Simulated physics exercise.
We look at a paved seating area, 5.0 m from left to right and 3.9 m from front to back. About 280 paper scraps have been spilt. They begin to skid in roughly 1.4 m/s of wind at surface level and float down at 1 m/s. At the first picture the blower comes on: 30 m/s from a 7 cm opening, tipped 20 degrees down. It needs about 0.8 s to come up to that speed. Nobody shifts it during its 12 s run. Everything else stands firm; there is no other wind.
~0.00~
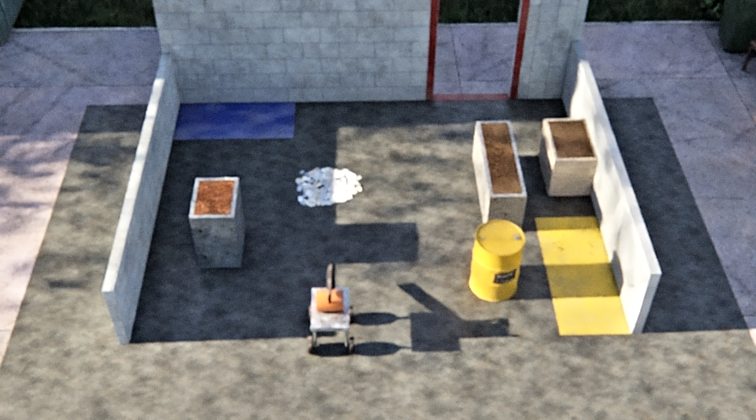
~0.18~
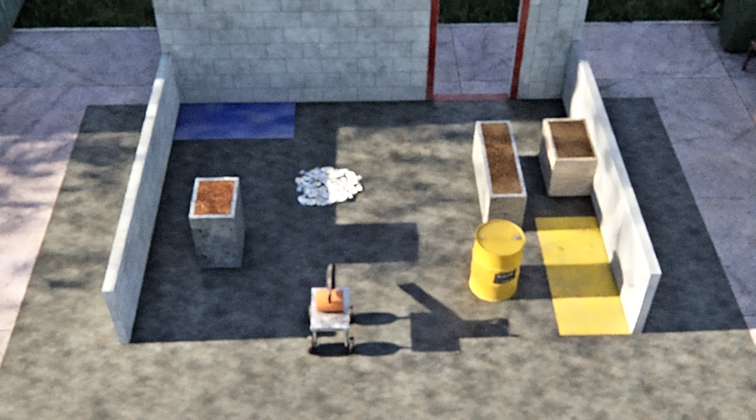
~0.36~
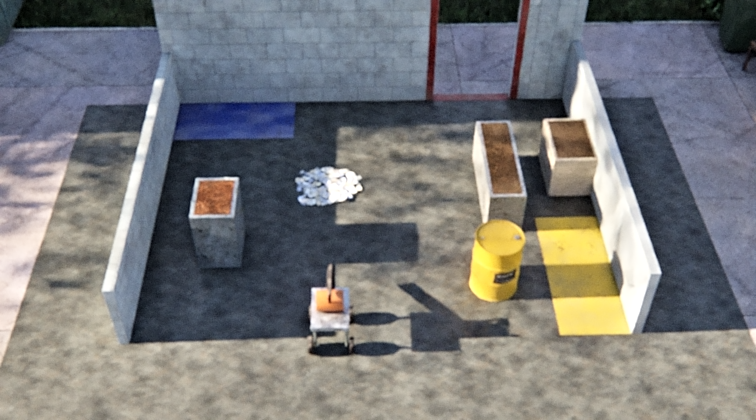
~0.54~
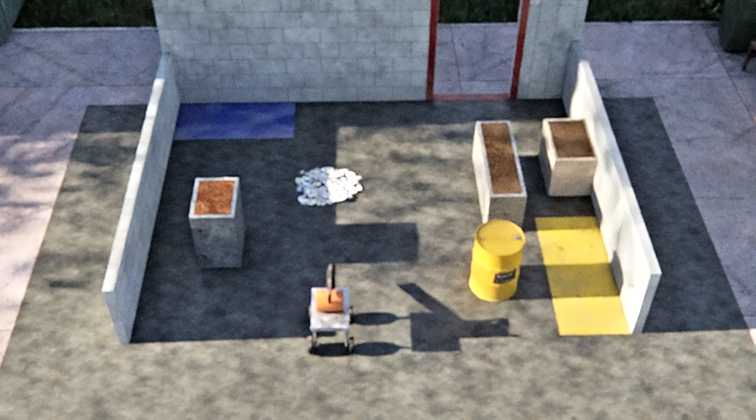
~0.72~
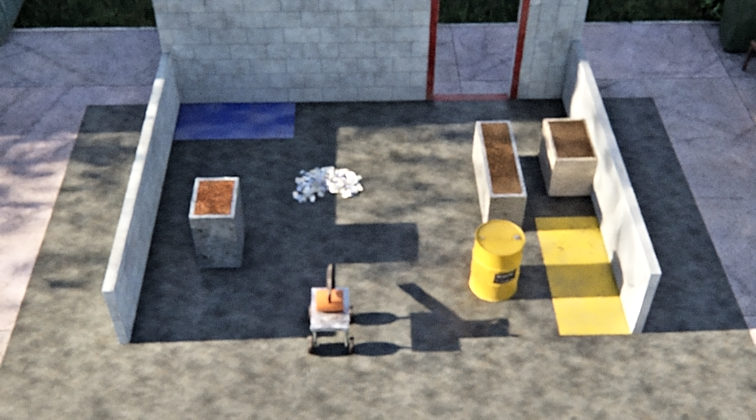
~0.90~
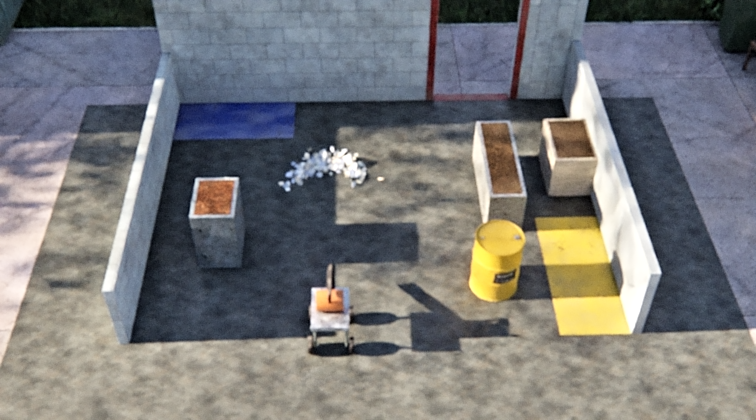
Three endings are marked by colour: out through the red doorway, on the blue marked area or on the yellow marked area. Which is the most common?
It is blue that takes the most.
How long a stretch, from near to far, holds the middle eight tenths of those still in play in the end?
About 0.0 m.
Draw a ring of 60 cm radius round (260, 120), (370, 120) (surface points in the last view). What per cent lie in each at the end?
In turn about 20 %, 25 %.
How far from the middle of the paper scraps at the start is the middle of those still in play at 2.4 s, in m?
Roughly 1.6 m.
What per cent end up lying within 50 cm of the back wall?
Near 90 %.
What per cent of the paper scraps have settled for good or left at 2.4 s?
Some 20 per cent.
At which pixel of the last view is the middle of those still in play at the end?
Near (320, 101).
After 2.4 s, 81 % are on the move or not yet settled, 32 % are on the blue marked area, 0 % on the yellow marked area and 0 % out through the red doorway; the middle of those still in play is near (324, 101).
After 3.8 s, 75 % are on the move or not yet settled, 35 % are on the blue marked area, 0 % on the yellow marked area and 3 % out through the red doorway; the middle of those still in play is near (324, 101).
After 6.6 s, 68 % are on the move or not yet settled, 37 % are on the blue marked area, 0 % on the yellow marked area and 6 % out through the red doorway; the middle of those still in play is near (322, 100).
After 12.0 s, at the end, 41 % are on the blue marked area, 0 % on the yellow marked area and 11 % out through the red doorway; the middle of those still in play is near (320, 101).
